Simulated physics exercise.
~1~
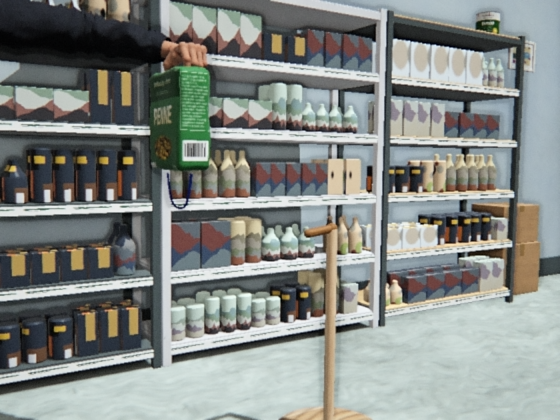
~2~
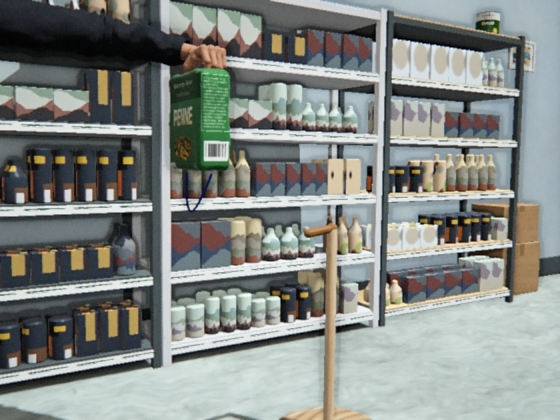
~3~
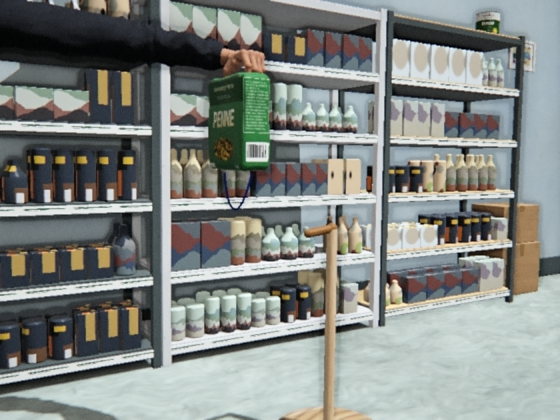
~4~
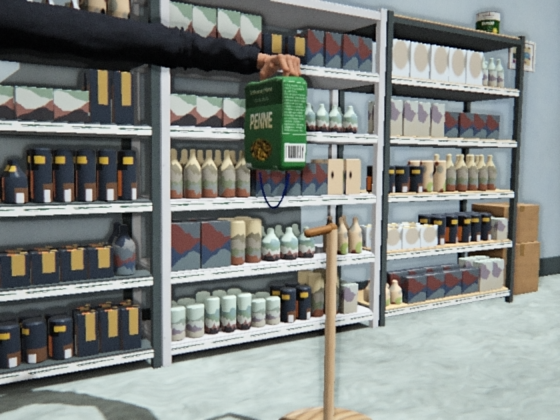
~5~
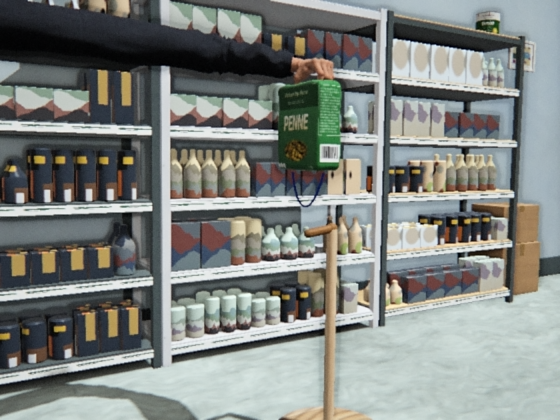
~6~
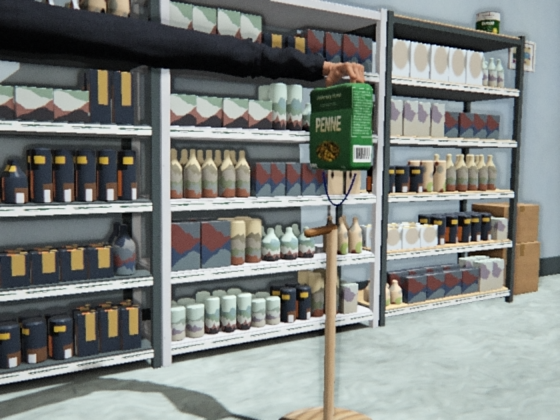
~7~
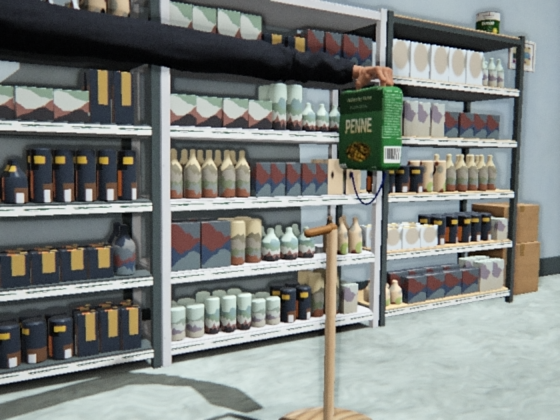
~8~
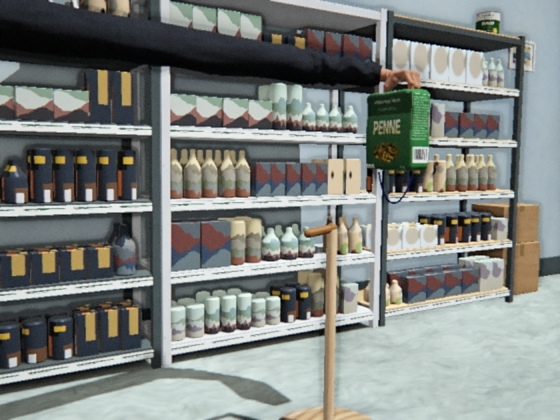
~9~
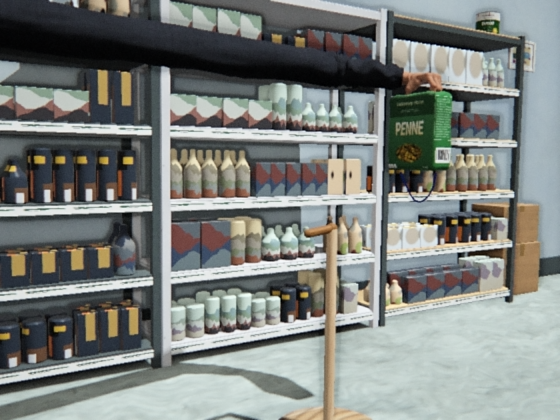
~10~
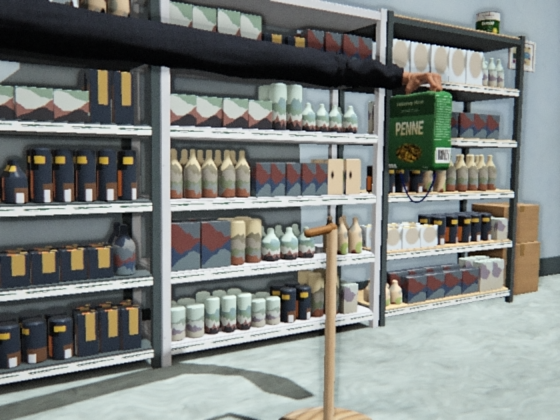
In a room lined with stocked shelves, a hand on a dark-sleeved arm carries a green penne bag rightward, its thin loop hanging beneath. The bag passes over a wooden stand without catching, continues right, and stops clear of it, still held upright.
